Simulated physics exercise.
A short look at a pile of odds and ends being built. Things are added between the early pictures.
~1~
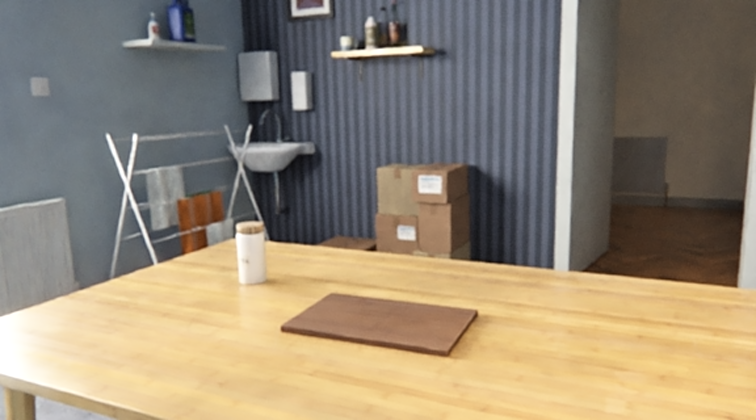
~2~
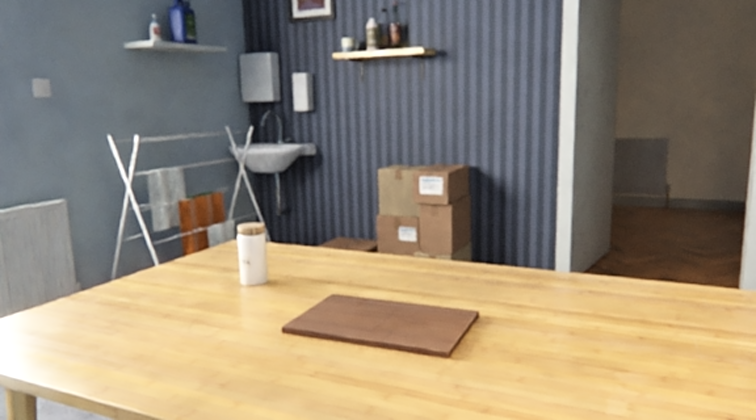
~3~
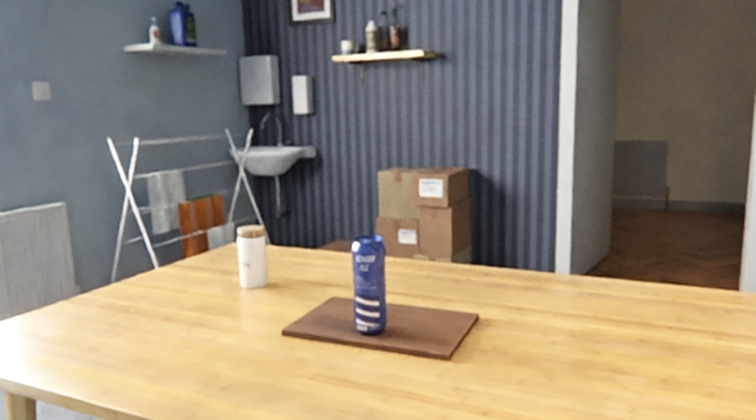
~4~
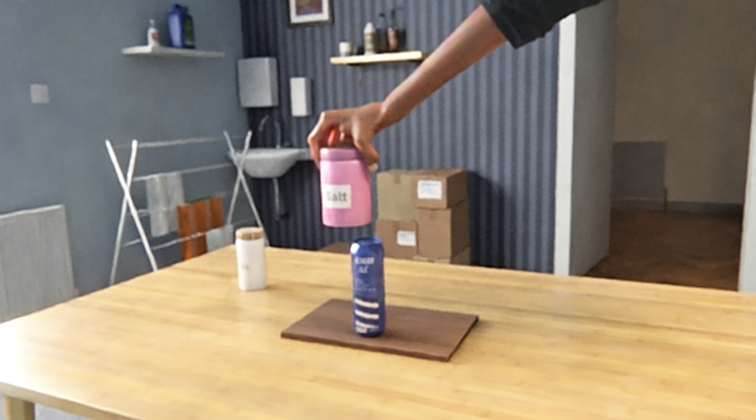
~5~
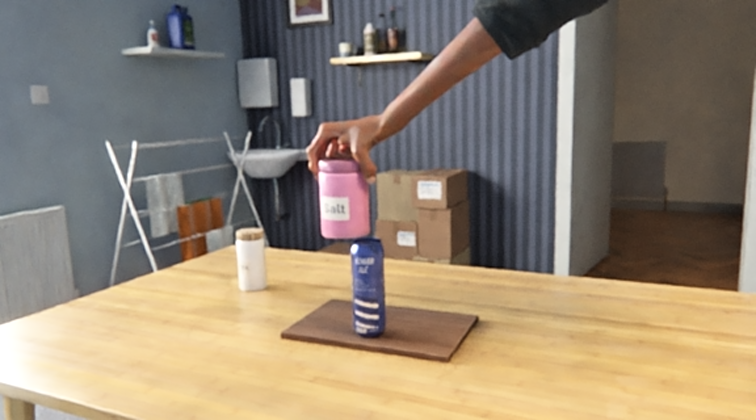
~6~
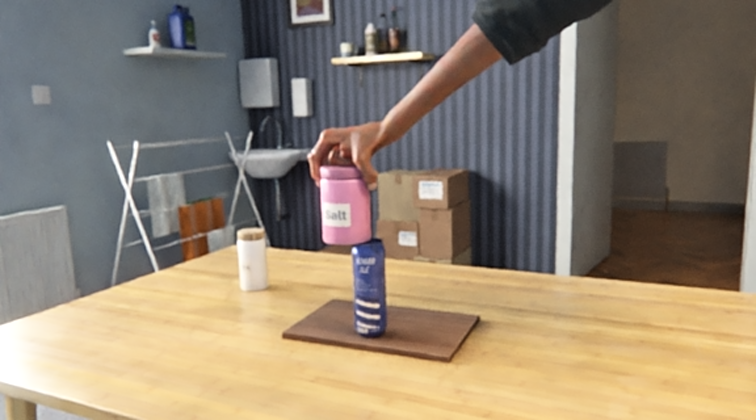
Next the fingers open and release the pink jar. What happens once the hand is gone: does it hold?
The pile comes apart.
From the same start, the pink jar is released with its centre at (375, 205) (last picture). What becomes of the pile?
Then it keeps its balance.
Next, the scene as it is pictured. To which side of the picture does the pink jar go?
It goes to the left.
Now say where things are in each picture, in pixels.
In the first picture, the last thing is not in view yet.
In the second picture, the last thing is not in view yet; brown board (383, 322).
In the third picture, the last thing is not in view yet; white jar (253, 257).
The fourth picture shows coming down; pink jar (346, 185); blue can (368, 287).
The fifth picture shows coming down; pink jar (345, 197); brown board (382, 327).
The sixth picture shows in place under the hand; pink jar (346, 203); white jar (253, 259).
Then, 0.40 s past the last view, pink jar now fallen.
Then, 0.70 s past the last view, things are still on the move.
Finally, fallen, pink jar; the other 3 still in place. Final places as the last picture's camera would see them, pink jar near (272, 311). The pile gives way.
